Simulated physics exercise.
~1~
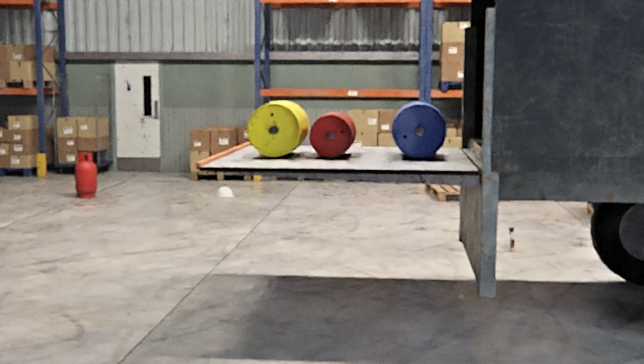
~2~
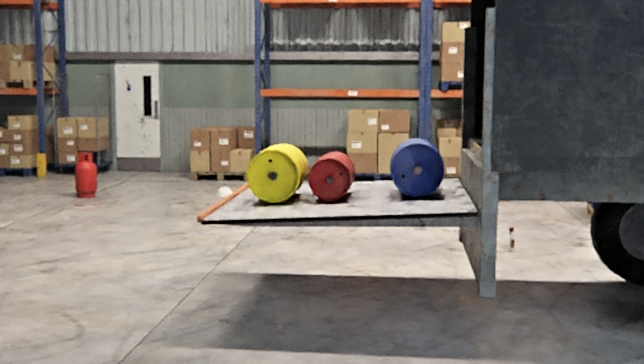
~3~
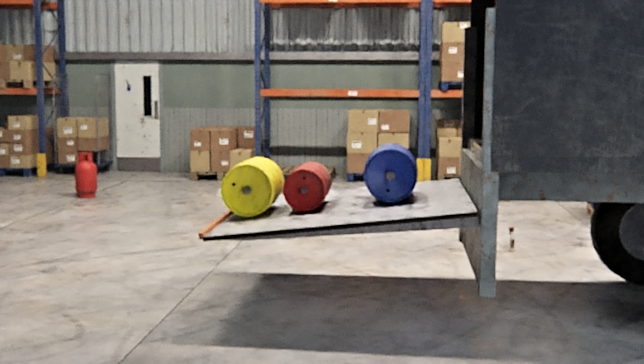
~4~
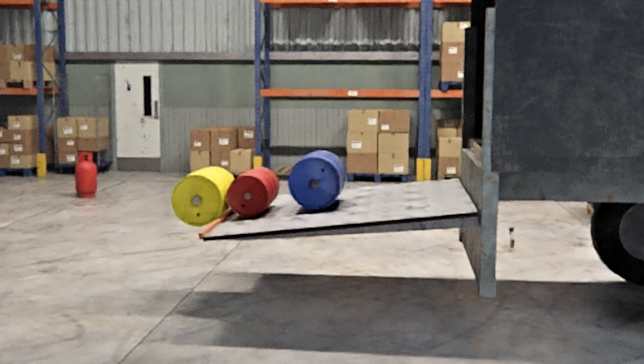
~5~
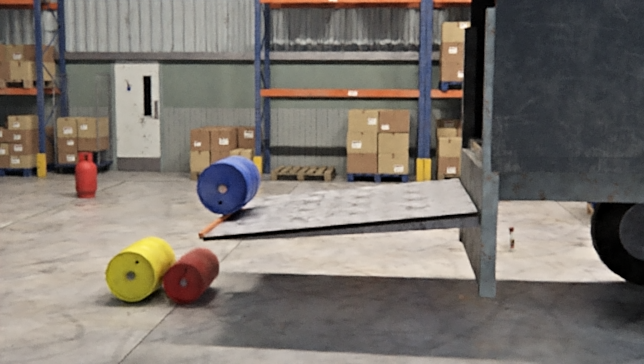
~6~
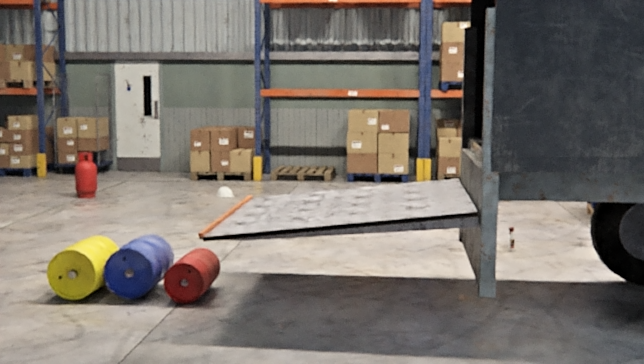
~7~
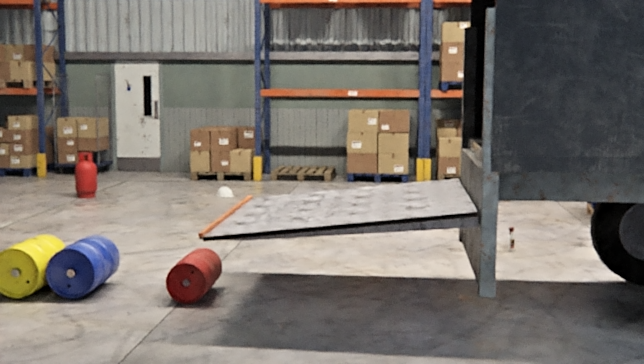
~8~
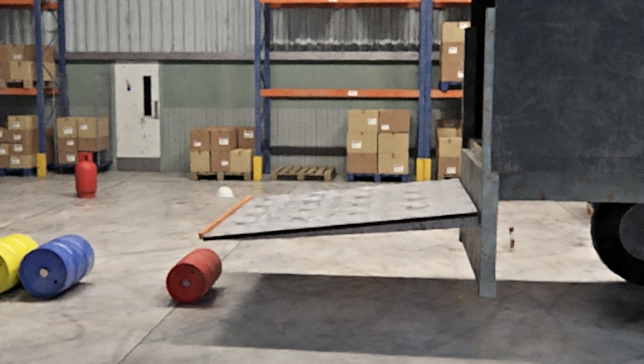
In this clip, a truck's tail-lift lowers slightly and tips down to the left, and yellow, red and blue kegs roll off its edge onto the warehouse floor, where red settles near the lift while yellow and blue continue left, yellow ending partly out of view.
